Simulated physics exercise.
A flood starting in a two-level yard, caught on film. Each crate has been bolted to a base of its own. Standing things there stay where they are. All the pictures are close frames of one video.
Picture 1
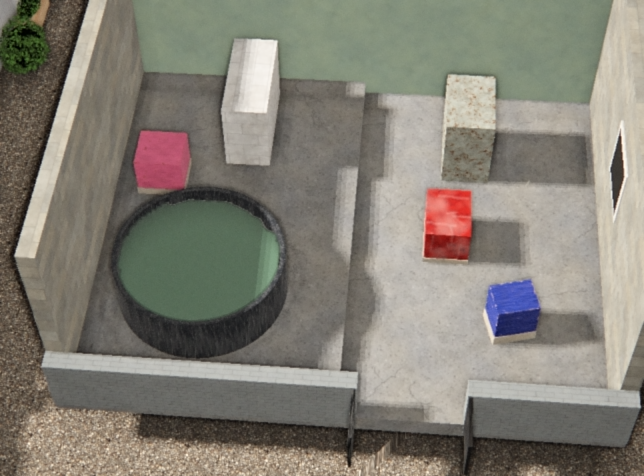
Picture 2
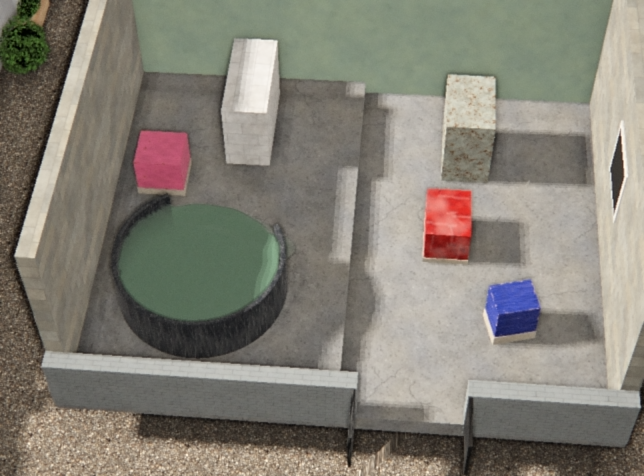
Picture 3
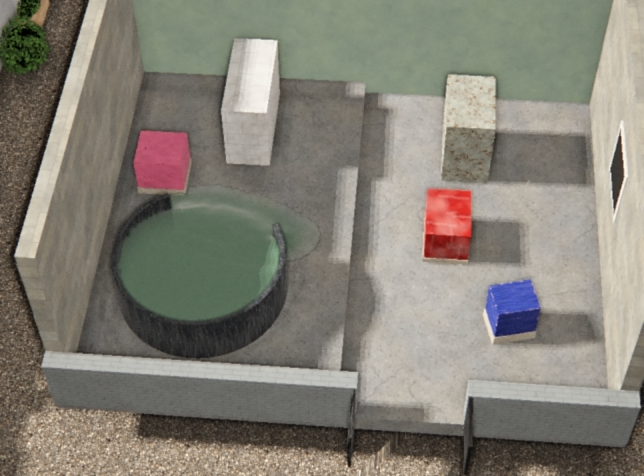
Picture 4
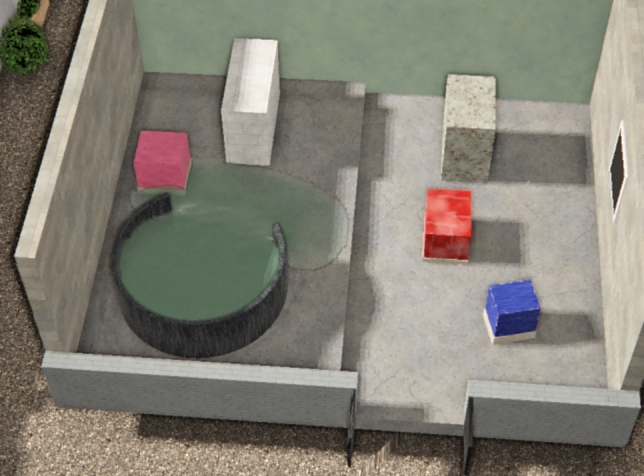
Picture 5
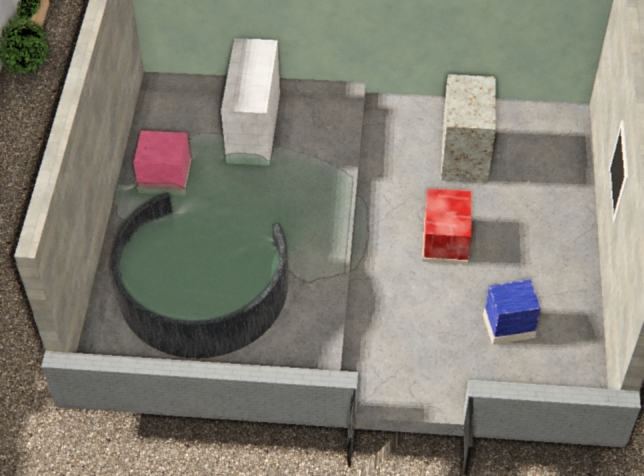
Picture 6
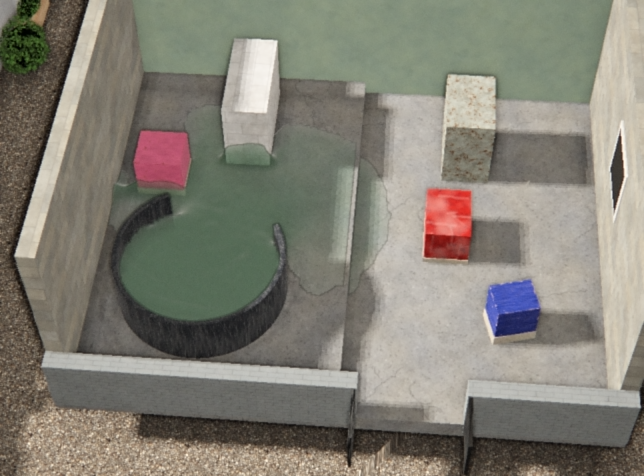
The clip shows a two-level yard with coloured blocks and a round tank of still green water; water then pours through a gap on the tank's far side, spreading around the pink and white blocks and onto the right-hand paving.
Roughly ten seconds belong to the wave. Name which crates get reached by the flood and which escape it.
The pink crate gets reached; the red crate gets reached; the blue crate escapes it.
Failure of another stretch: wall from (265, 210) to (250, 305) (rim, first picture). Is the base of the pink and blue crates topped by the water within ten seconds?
Observed: Pink stays clear; blue is doused.
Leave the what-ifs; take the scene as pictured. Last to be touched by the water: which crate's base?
It would be the blue-painted one.
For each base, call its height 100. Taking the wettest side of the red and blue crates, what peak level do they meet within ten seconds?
170 and 70 per cent, roughly.
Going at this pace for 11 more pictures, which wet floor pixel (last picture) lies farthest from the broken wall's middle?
Close to (552, 106), I think.
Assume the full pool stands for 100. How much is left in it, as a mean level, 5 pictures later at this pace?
I make it 54 per cent.
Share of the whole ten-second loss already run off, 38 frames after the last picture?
My estimate is roughly 0 percent.
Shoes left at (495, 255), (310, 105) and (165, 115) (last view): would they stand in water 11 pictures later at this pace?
First spot clear, second spot swamped, third spot swamped.
A moment on, water covers 40 % of the floor; the pink crate water round its plinth, the red crate water round its plinth, the blue crate not reached.
Next, water covers 50 % of the floor; the pink crate water round its plinth, the red crate water round its plinth, the blue crate not reached.
Then, water covers 65 % of the floor; the pink crate water round its plinth, the red crate water round its plinth, the blue crate water round its plinth.
Later, water covers 85 % of the floor; the pink crate water round its plinth, the red crate water round its plinth, the blue crate water round its plinth.
In the end, water covers 100 % of the floor; the pink crate was topped, the red crate was topped, the blue crate stayed above the water.
